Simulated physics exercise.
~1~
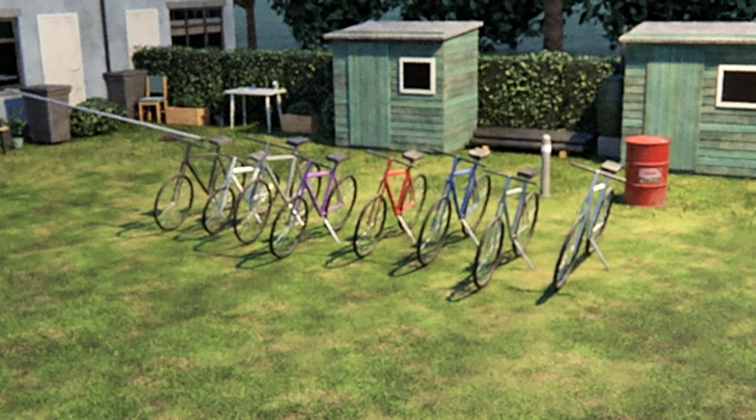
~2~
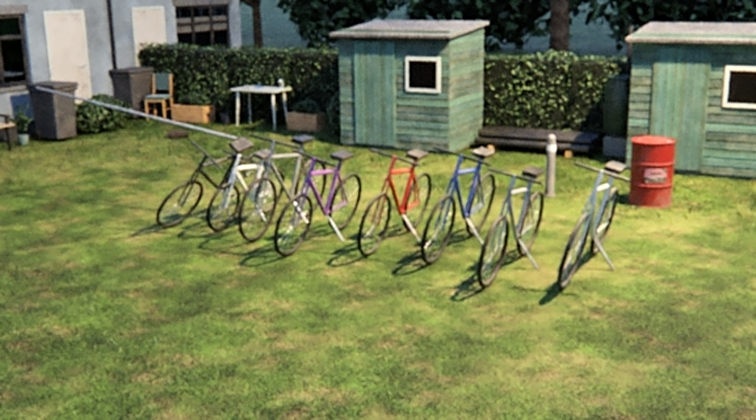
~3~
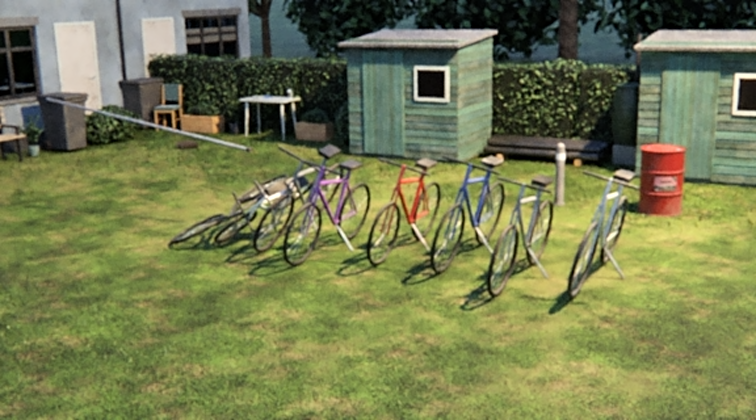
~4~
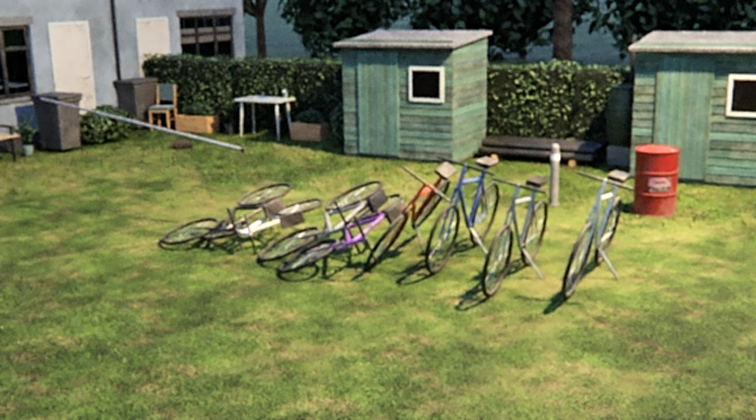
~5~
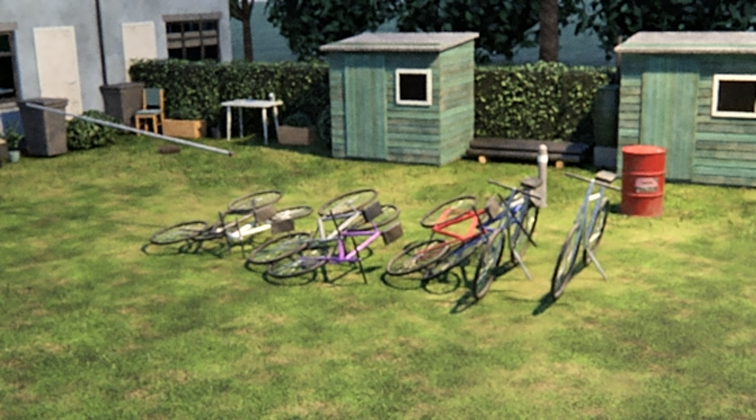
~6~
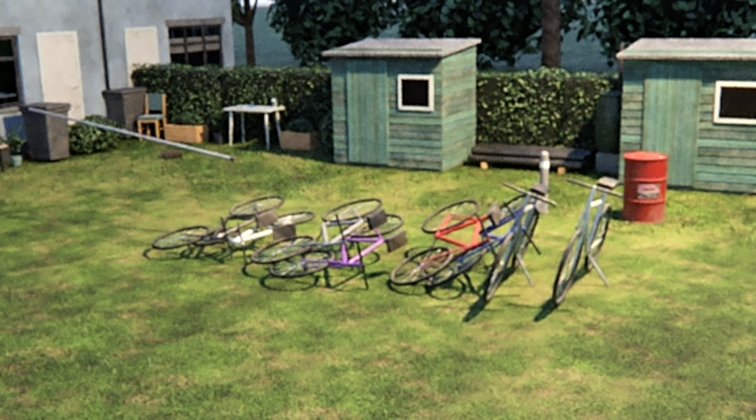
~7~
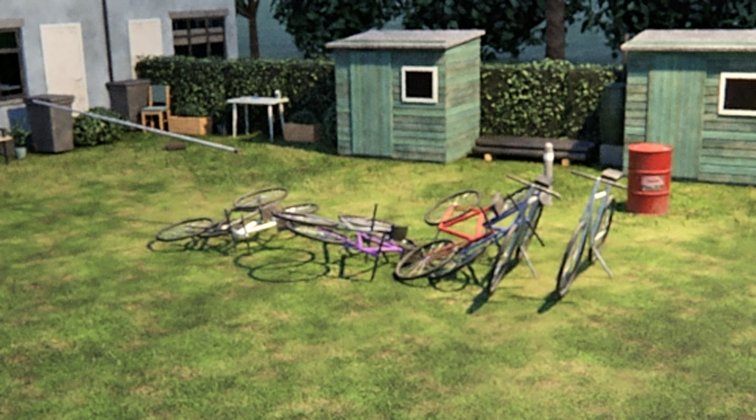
Row of bicycles on a lawn toppling left to right past purple, red and blue, leaving the last two still standing.
